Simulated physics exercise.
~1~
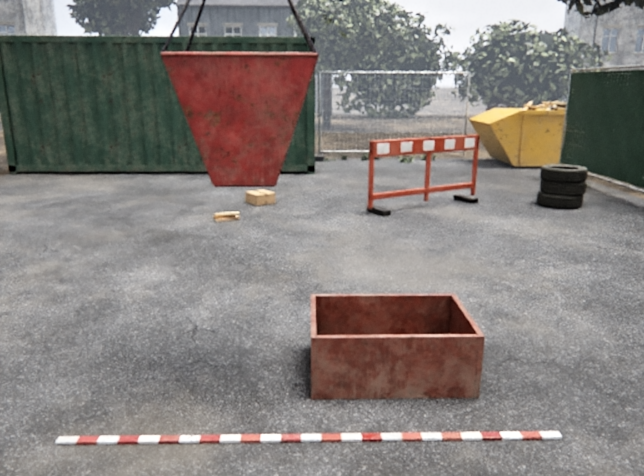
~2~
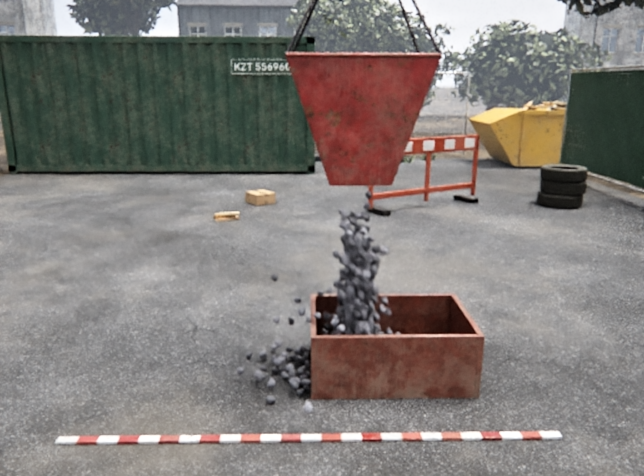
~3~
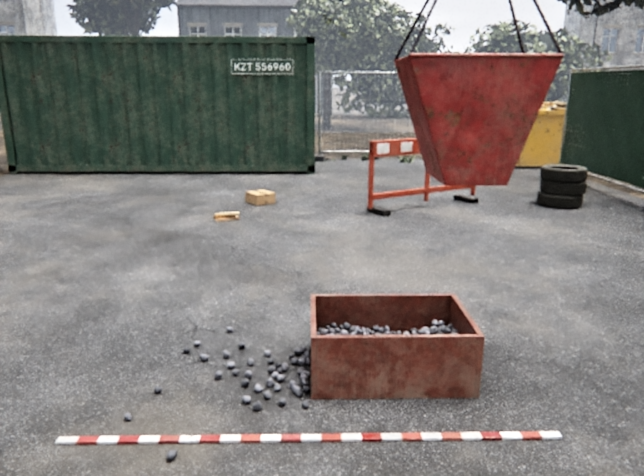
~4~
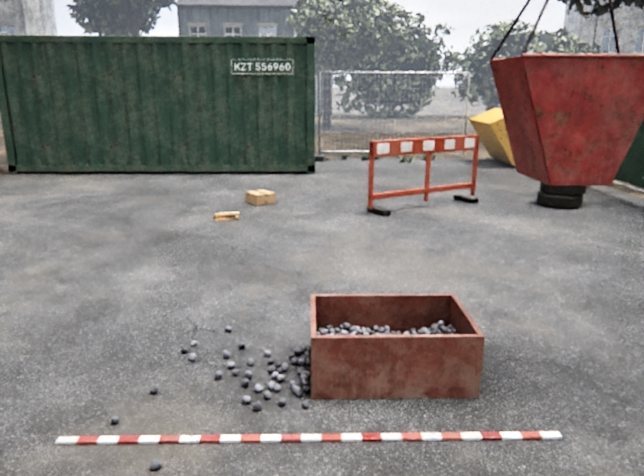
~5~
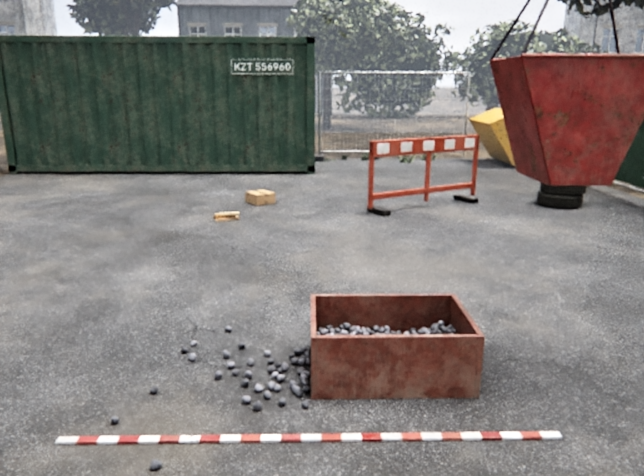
In a paved yard, a red skip moving right drops dark stones into a bin, a few scattering left, then stops empty.
